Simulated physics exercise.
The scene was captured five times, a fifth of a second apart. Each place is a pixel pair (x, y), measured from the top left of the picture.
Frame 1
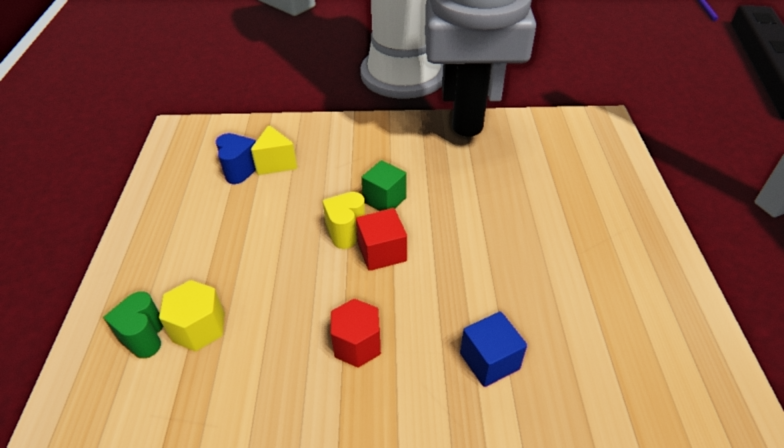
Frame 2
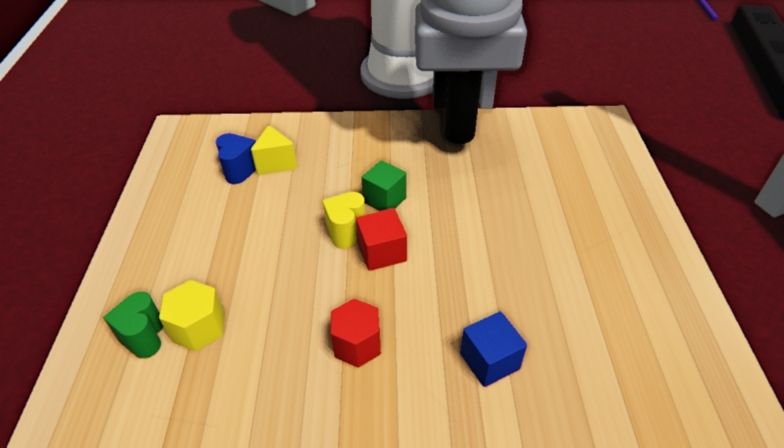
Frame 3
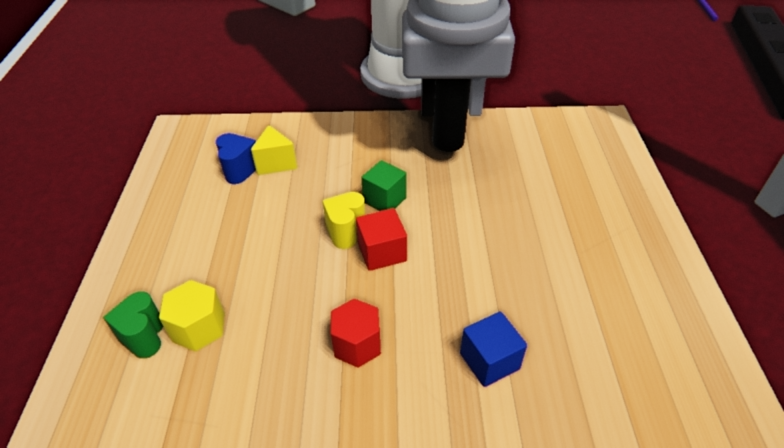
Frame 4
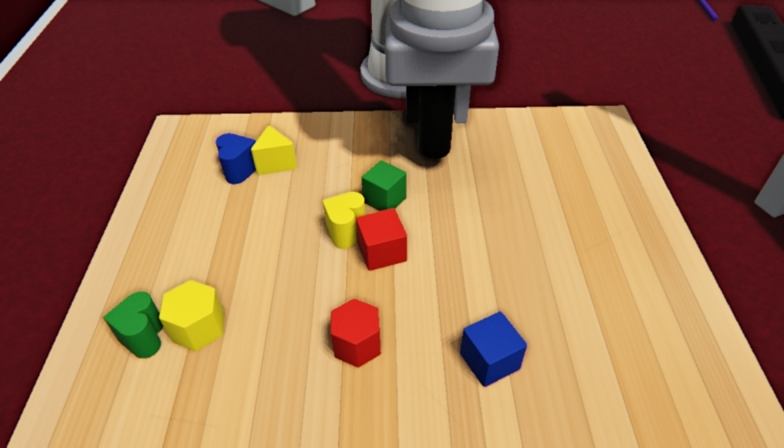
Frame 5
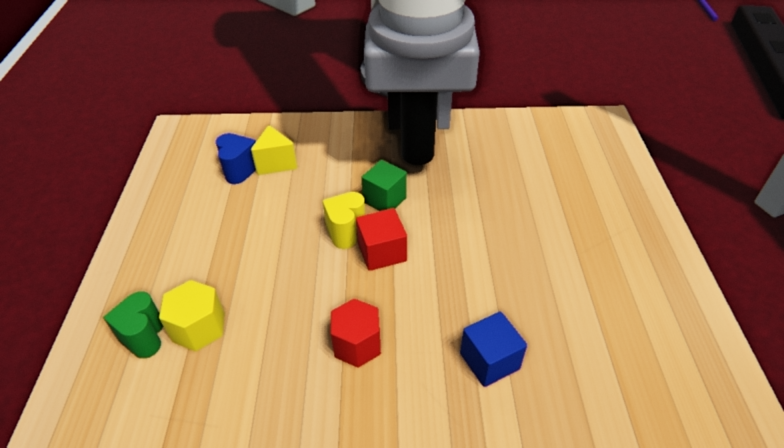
The clip opens on a wooden board scattered with red, blue, green and yellow blocks, with a robot arm's dark pusher tip at the far edge. The arm glides steadily left and slightly nearer, bringing the tip close beside the green block, while all the blocks stay still.
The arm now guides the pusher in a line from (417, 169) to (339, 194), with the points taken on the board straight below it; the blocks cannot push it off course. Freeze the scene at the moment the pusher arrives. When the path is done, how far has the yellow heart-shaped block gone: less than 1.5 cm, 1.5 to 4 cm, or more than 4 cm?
Distance: Less than 1.5 cm.
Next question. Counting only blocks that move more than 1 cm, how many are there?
Answer: One block.
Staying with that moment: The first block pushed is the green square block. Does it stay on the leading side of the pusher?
It slips out to the side or back.
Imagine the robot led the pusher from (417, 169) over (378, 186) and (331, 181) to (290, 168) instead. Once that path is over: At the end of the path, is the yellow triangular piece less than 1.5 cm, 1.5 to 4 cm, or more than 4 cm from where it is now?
Final distance: 1.5 to 4 cm.
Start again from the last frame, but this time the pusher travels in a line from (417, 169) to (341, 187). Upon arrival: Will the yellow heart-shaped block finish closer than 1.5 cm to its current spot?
Going by the path, yes.
What follows on the original path. Halfway along, pusher at (378, 168); green square block at (377, 178), turned 30° anticlockwise.
At the end, pusher at (337, 180); yellow heart-shaped block in place; green square block at (373, 182), turned 60° anticlockwise.
